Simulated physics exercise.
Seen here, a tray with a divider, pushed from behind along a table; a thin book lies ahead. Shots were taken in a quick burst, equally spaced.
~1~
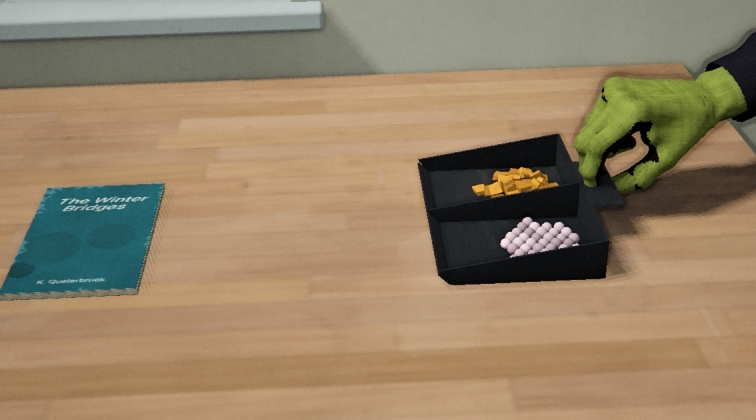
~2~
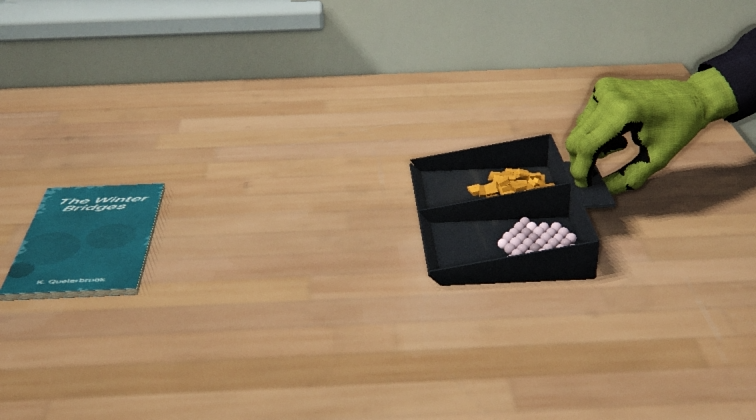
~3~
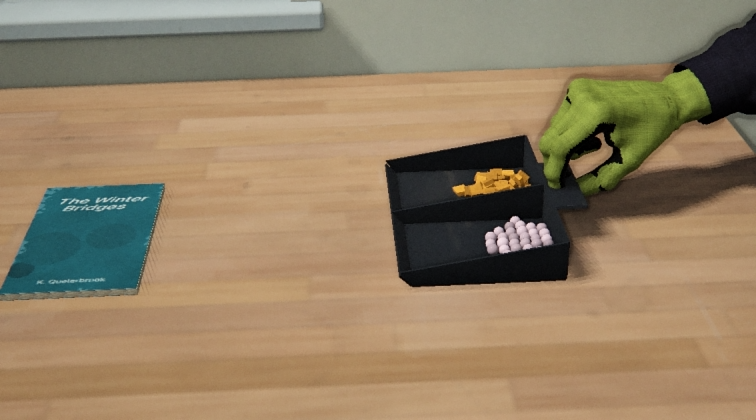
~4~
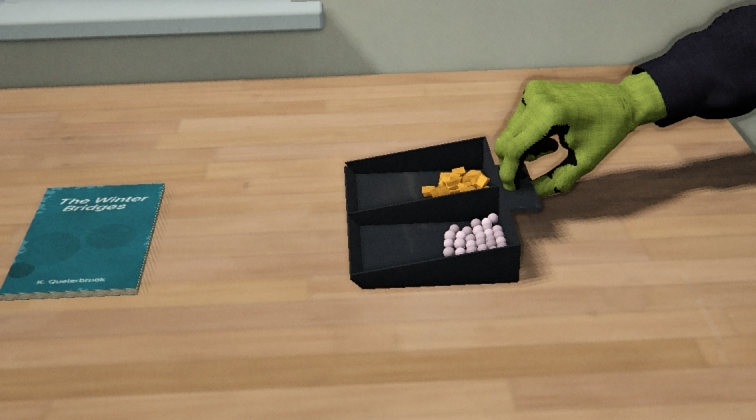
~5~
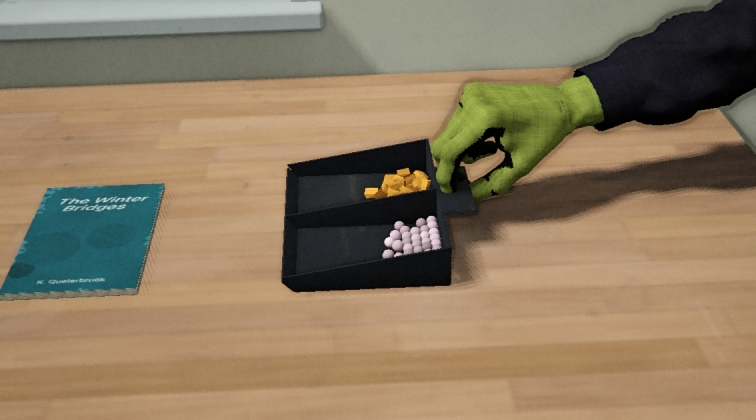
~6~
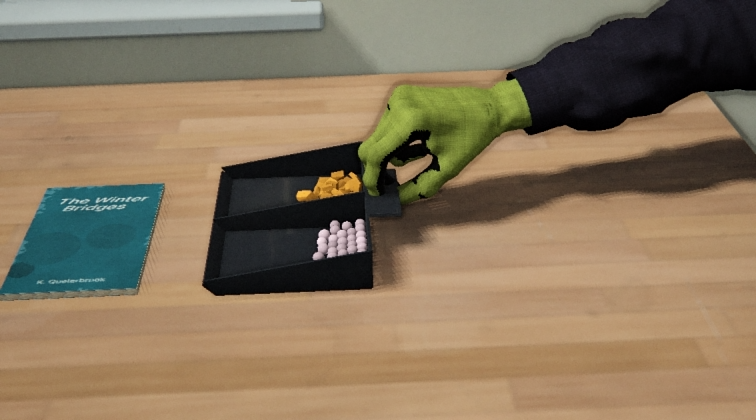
A green hand pushes a divided black tray leftward across a table toward a thin book.
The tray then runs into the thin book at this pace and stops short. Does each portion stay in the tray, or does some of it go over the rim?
In the end, the front portion tips some over the rim; the back portion tips some over the rim.
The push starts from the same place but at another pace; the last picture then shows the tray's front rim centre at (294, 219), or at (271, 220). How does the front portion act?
On the first try it has some bits fly out, while on the second it has some bits fly out.
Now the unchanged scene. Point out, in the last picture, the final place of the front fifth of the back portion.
That would be close to (100, 211), more or less.
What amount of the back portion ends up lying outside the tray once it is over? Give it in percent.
My estimate is close to 40 per cent of the pieces.
Then, 0.03 s later than the last frame, tray still sliding, front rim near (181, 224); front portion all inside; back portion all inside.
Then, 0.16 s later than the last frame, tray stopped at the thin book; front portion roughly a quarter out of the tray; back portion roughly a quarter out of the tray.
Then, 0.37 s later than the last frame, tray stopped at the thin book; front portion roughly half out of the tray; back portion roughly a third out of the tray.
When it is over, tray stopped at the thin book; front portion roughly half out of the tray; back portion roughly a third out of the tray.
